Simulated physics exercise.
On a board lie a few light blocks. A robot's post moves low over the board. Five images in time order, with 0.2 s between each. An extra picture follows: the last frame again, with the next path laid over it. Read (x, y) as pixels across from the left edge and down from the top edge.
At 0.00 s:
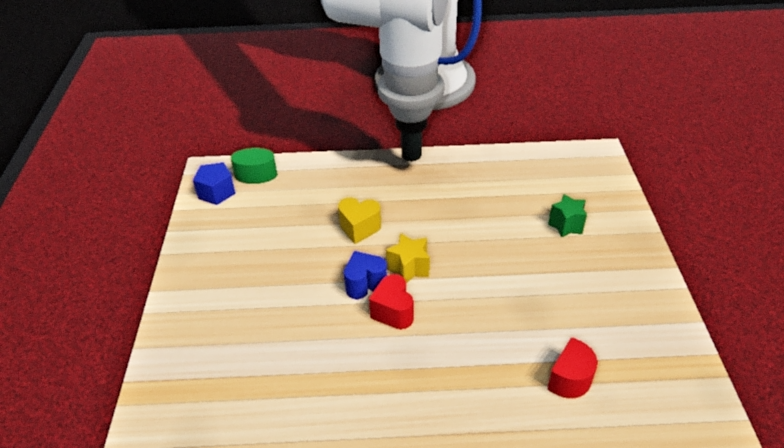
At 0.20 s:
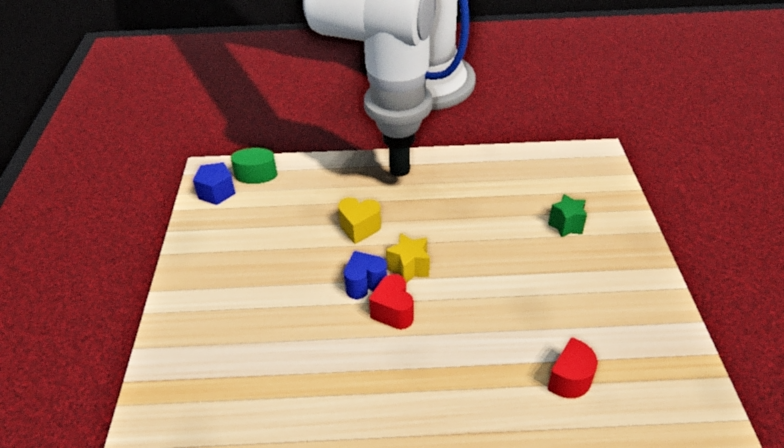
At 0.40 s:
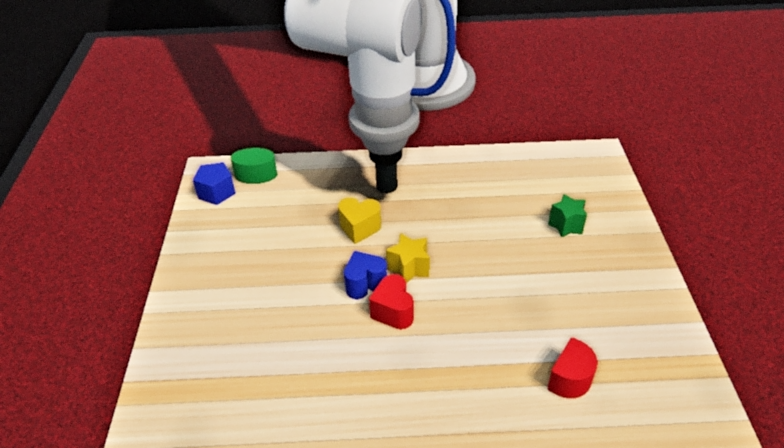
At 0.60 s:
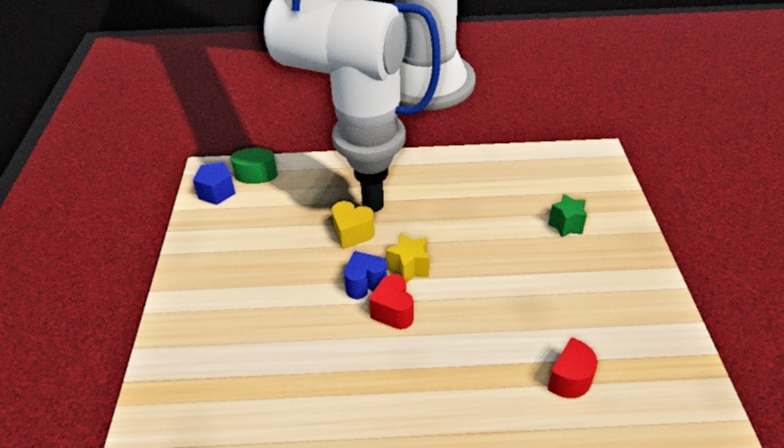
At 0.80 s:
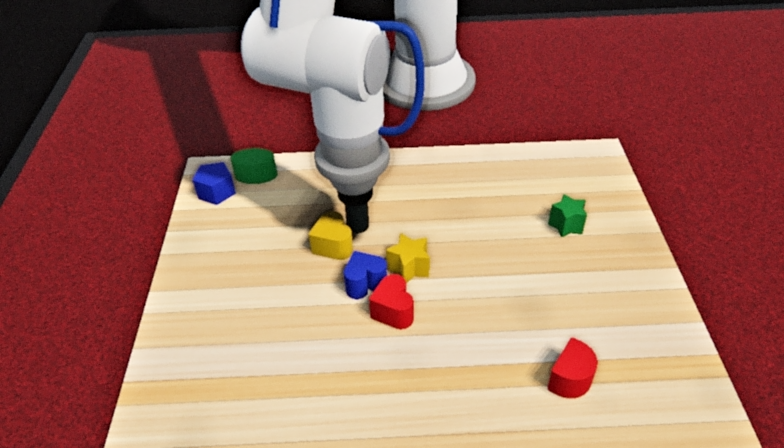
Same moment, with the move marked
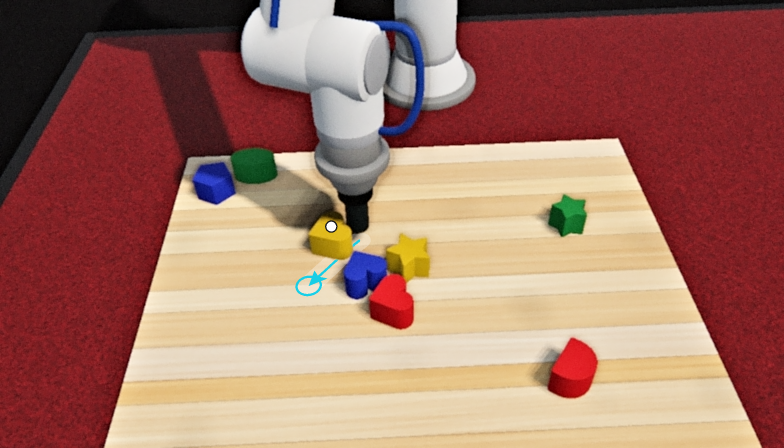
On a wooden board, a robot arm moves forward and pushes the yellow heart left.
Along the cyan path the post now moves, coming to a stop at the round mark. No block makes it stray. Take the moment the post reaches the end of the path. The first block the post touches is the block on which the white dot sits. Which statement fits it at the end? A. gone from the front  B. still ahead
The one that fits is A, gone from the front.
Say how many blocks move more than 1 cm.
The result: One block.
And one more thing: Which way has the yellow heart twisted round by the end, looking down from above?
Twists clockwise.
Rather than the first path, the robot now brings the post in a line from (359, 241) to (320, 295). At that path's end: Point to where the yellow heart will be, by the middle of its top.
It is going to be at (316, 237).
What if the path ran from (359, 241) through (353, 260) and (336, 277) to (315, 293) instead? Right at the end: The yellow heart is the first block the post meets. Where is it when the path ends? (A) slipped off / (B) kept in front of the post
I'll go with A - slipped off.
The line goes from (359, 241) directly to (309, 286); the dot is on the yellow heart.
What follows on the original path. Halfway along, post (332, 248); yellow heart (308, 236), turned 45° clockwise.
At the end, post (306, 271); yellow heart (303, 239), turned 70° clockwise; blue heart unmoved.
